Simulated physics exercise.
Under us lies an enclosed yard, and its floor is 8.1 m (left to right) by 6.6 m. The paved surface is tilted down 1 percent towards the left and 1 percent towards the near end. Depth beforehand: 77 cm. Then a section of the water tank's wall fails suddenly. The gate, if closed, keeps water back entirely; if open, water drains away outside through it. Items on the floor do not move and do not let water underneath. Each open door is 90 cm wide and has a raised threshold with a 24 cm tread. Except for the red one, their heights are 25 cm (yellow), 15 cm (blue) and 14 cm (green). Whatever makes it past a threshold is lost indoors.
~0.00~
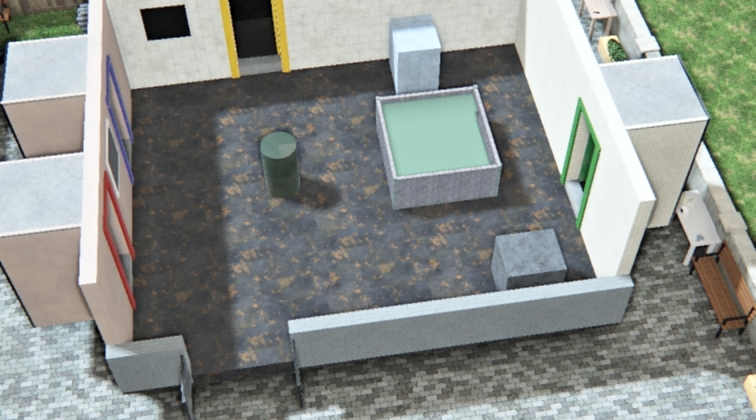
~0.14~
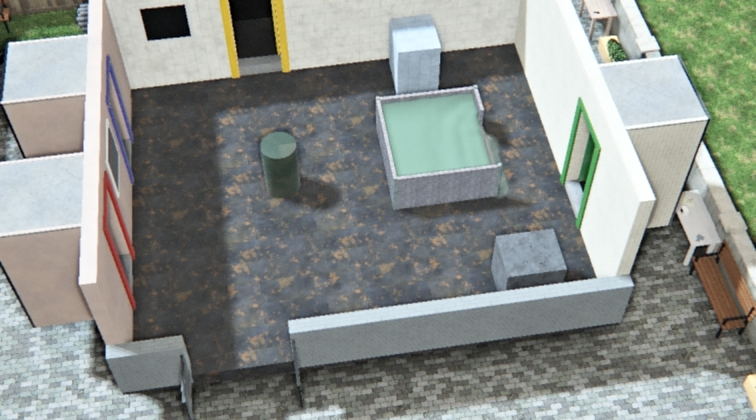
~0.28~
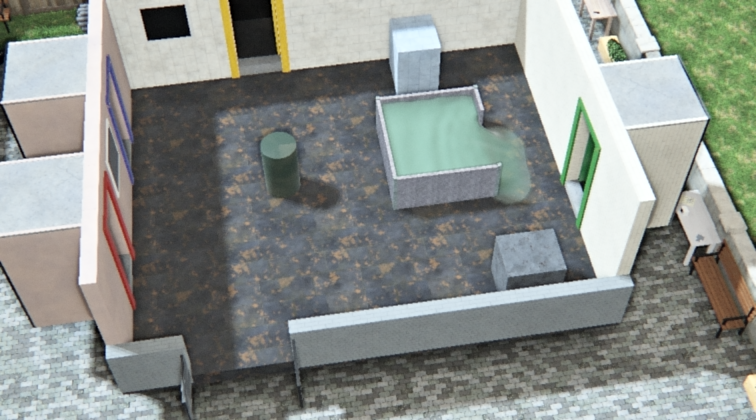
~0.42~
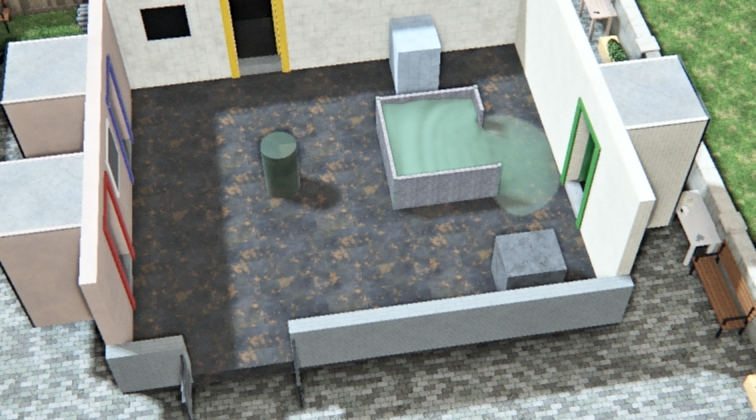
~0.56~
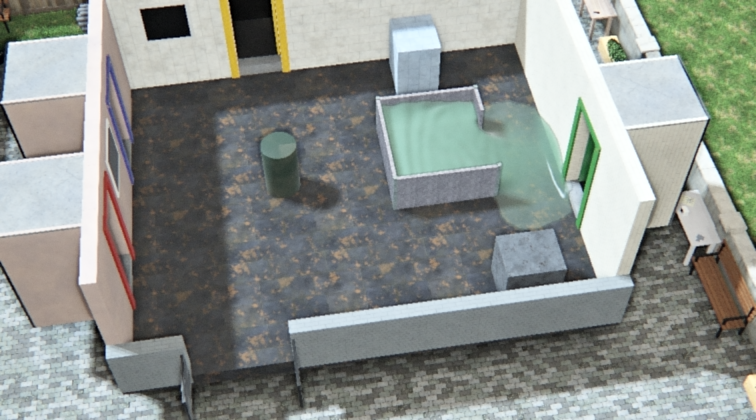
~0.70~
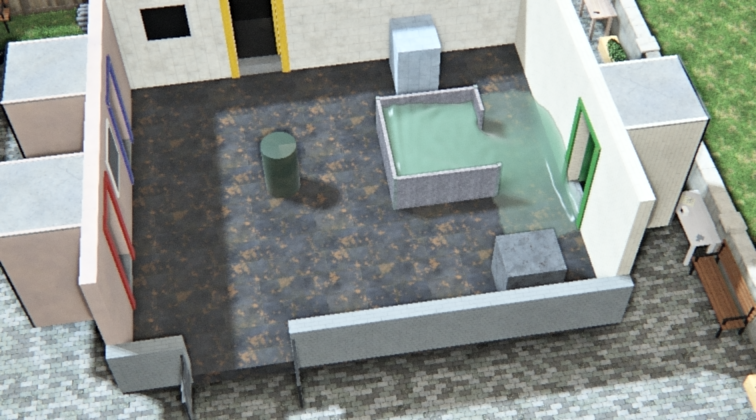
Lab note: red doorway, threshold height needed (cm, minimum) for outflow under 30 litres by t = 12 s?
Approx. 7 cm.
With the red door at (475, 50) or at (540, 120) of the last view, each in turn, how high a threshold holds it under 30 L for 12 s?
In turn: About 20 cm, about 29 cm.
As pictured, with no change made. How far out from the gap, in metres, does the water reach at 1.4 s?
The front sits around 3.6 m out.
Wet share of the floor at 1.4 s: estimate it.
Some 10 per cent is wet.
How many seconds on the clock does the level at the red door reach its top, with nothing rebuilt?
The level tops out near 7.5 seconds.
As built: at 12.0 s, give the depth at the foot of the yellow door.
Some 2.0 centimetres.
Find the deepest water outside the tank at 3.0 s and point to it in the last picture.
Near (558, 282).
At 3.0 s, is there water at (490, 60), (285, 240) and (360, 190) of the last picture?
Listed order - soaked through, unwetted, unwetted.
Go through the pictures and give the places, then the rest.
In the first frame, still water, 77 cm deep, in the water tank at (437, 134); the red door at (121, 248) is dry.
In the second frame, the front is at (495, 145), 0.3 m from the gap at (486, 158); 0.3 m2 of floor is wet, 77 cm left at the back.
In the third frame, the gap is at (486, 159), the front 0.8 m out at (522, 151); the back of the water tank holds 77 cm.
In the fourth frame, the gap is at (486, 160), the front 1.3 m out at (554, 161); the back of the water tank holds 74 cm.
In the fifth frame, water pours out at (486, 160) and has run 1.4 m, to (570, 208); about 9 cm deep outside, 67 cm at the back.
In the sixth frame, water pours out at (486, 160) and has run 1.7 m, to (577, 228); about 10 cm deep outside, 67 cm at the back; 6.8 m in a straight line remain to the red door at (121, 248).
After 1.4 s water covers 10 % of the floor, deepest (53 cm) near (548, 162); it has not reached the red door.
After 3.0 s water covers 30 % of the floor, deepest (42 cm) near (558, 282); it has not reached the red door.
After 12.0 s water covers 90 % of the floor, deepest (10 cm) near (133, 240); 9 cm at the red door, 0 litres in over its 22 cm threshold.
At the red door as built, the water arrived by 6.0 s and peaked near 12 cm at 7.6 s.
With a threshold of 6 cm, 48 litres would have come in within the 12 s; with 8 cm, 18 litres. So under 30 litres takes about 7 cm.
